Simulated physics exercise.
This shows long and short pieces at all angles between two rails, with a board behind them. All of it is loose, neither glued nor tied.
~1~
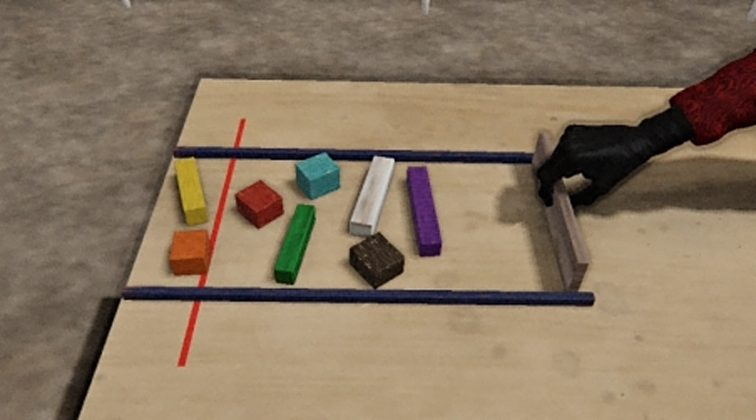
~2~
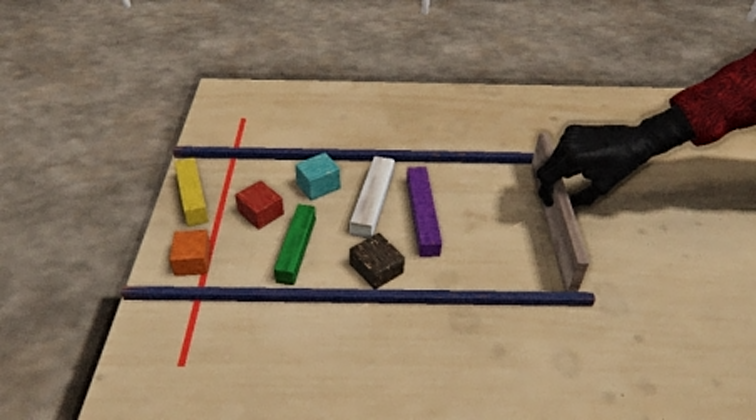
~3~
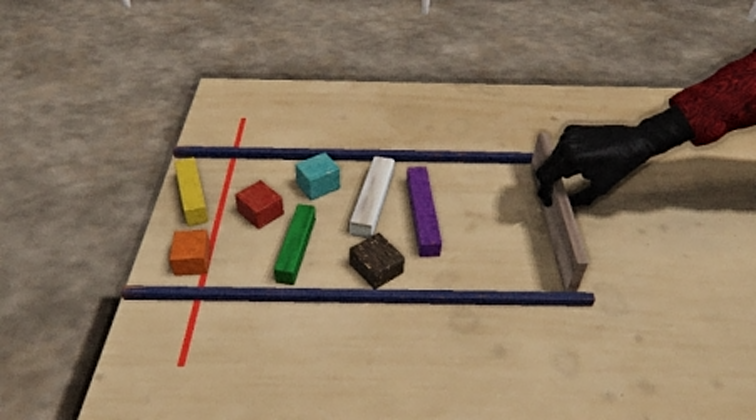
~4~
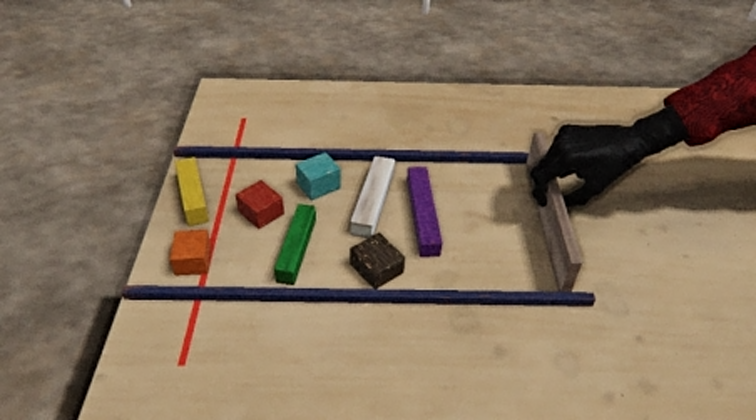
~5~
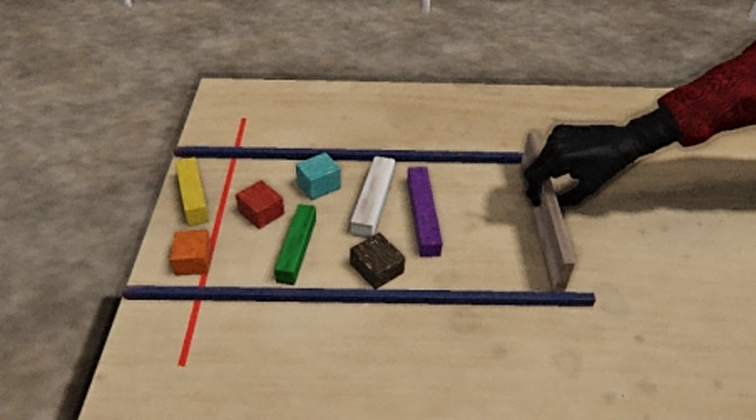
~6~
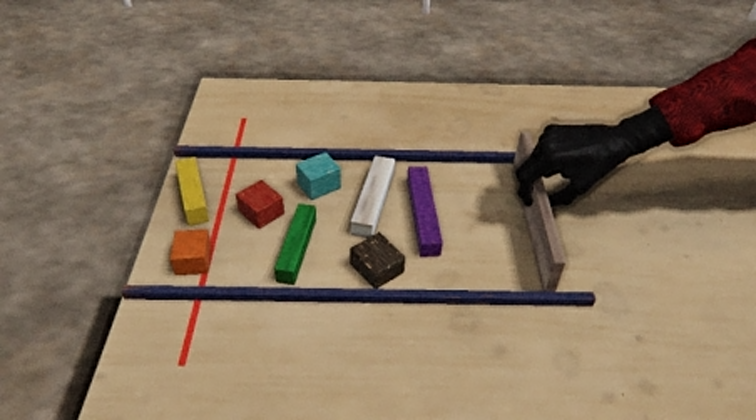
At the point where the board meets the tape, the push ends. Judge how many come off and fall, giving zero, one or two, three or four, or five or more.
The push clears one or two off the end, I'd bet.
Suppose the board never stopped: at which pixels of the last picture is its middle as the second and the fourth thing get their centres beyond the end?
The first puts it near (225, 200), the next near (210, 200).
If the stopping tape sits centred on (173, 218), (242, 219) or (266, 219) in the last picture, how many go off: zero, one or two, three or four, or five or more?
Five or over; no fall at all; none.
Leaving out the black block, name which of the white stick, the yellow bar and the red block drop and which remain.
Well, the white stick is left in place, the yellow bar topples off and the red block is left in place.
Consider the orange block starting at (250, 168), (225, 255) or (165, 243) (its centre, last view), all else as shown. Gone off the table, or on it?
The orange block is lost; goes over; tumbles off.
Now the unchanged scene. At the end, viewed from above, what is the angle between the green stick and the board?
Near 5 degrees.
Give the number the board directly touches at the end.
At rest, 2 are in contact.
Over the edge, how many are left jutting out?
2 in all.
Soon after, none off yet; yellow bar at rest near (192, 191); orange block at rest near (192, 252); red block at rest near (260, 204).
Then, none off yet; yellow bar at rest near (192, 191); orange block at rest near (192, 252); red block moved a little near (244, 199).
At rest, the number that fall off is one or two; fallen, orange block and yellow bar.
